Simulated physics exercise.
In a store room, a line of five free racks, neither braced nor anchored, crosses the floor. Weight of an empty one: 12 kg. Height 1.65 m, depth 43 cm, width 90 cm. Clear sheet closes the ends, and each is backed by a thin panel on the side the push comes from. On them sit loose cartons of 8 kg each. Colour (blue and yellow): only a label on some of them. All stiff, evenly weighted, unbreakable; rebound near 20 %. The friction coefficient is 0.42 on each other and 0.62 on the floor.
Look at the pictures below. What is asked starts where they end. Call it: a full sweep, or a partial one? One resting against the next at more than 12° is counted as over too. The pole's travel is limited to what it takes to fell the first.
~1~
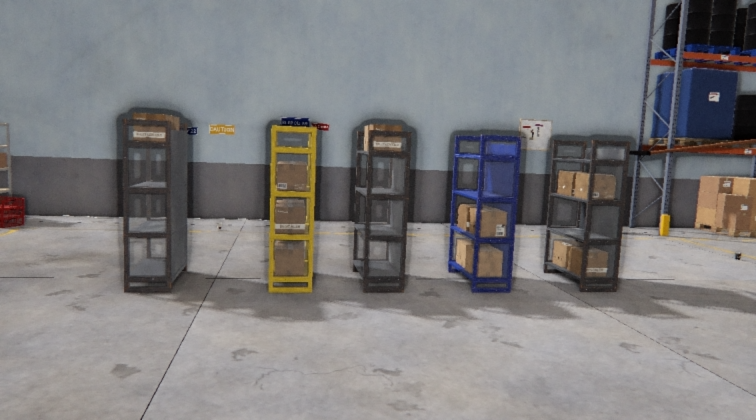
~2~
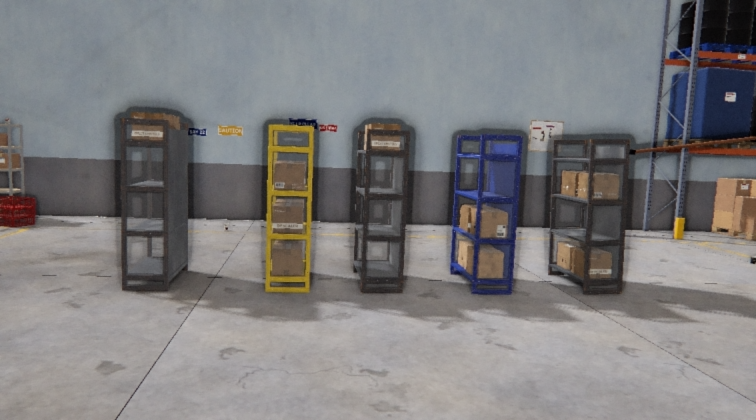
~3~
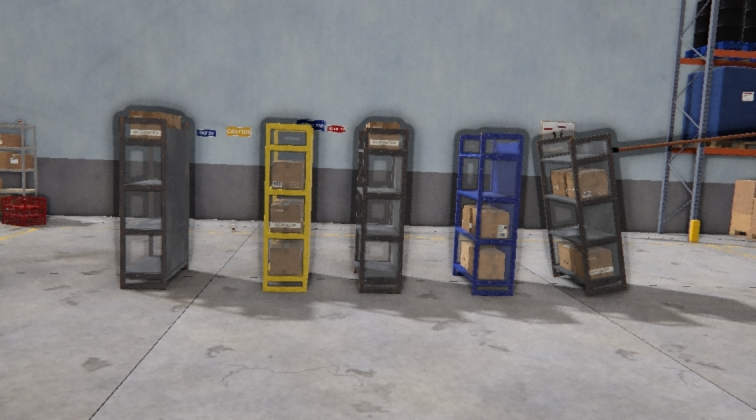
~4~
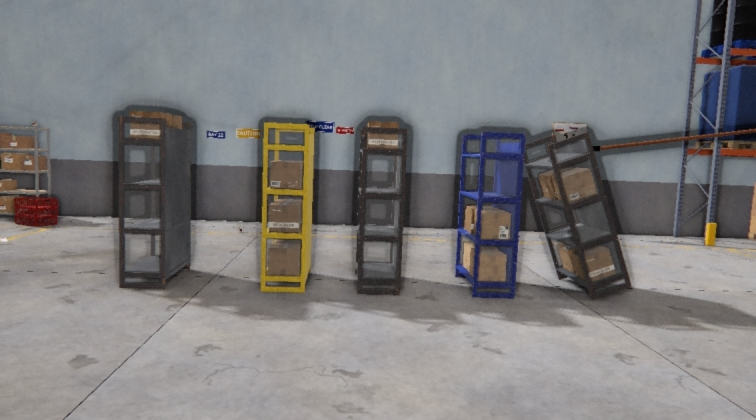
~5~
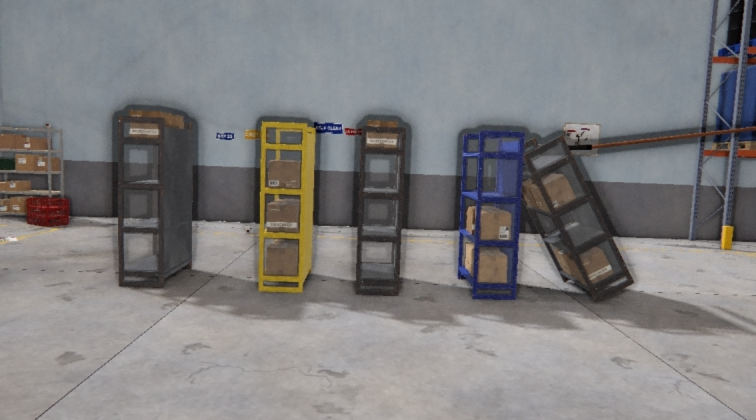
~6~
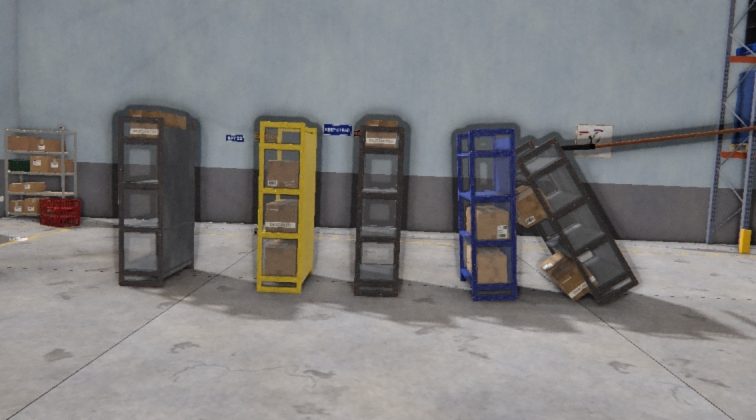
A partial one.
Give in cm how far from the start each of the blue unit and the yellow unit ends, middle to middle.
The blue one ends 70 cm from its start and the yellow one 0 cm.
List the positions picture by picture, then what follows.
In the first frame (pixels give the middle of a visible side; the camera moves round a little), pole end (649, 153) 18 cm from the first unit; blue unit (497, 216); yellow unit (292, 211); none of the others has stirred.
Pole end (634, 152) pushing; blue unit (497, 216), in the second frame.
Pole end (617, 150) pushing; blue unit (498, 216); none of the others has stirred, in the third frame.
Pole end (598, 149) pushing; yellow unit (285, 209); none of the others has stirred, in the fourth frame.
Pole end (590, 147) stopped; blue unit (498, 217); none of the others has stirred, in the fifth frame.
Pole end (593, 147) stopped; blue unit (494, 216) 4° from how it stood; yellow unit (281, 209); one has shifted, in the sixth frame.
Then, 0.23 s past the last view, 2 cartons spilt or dropped; none of the 4 other units over, 1 disturbed; blue unit 10° from how it stood.
Then, 0.75 s past the last view, 2 cartons spilt or dropped; 1 of the 4 other units over; blue unit 29° from how it stood.
Then, 1.13 s past the last view, 4 cartons spilt or dropped; 1 of the 4 other units over; blue unit 36° from how it stood.
Then, 1.73 s past the last view, 4 cartons spilt or dropped; 2 of the 4 other units over; blue unit 44° from how it stood.
In the end, 4 cartons spilt or dropped; 2 of the 4 other units over; blue unit 44° from how it stood; yellow unit unmoved. Two left standing. From the last view, middles, blue unit near (428, 219), yellow unit near (285, 203).
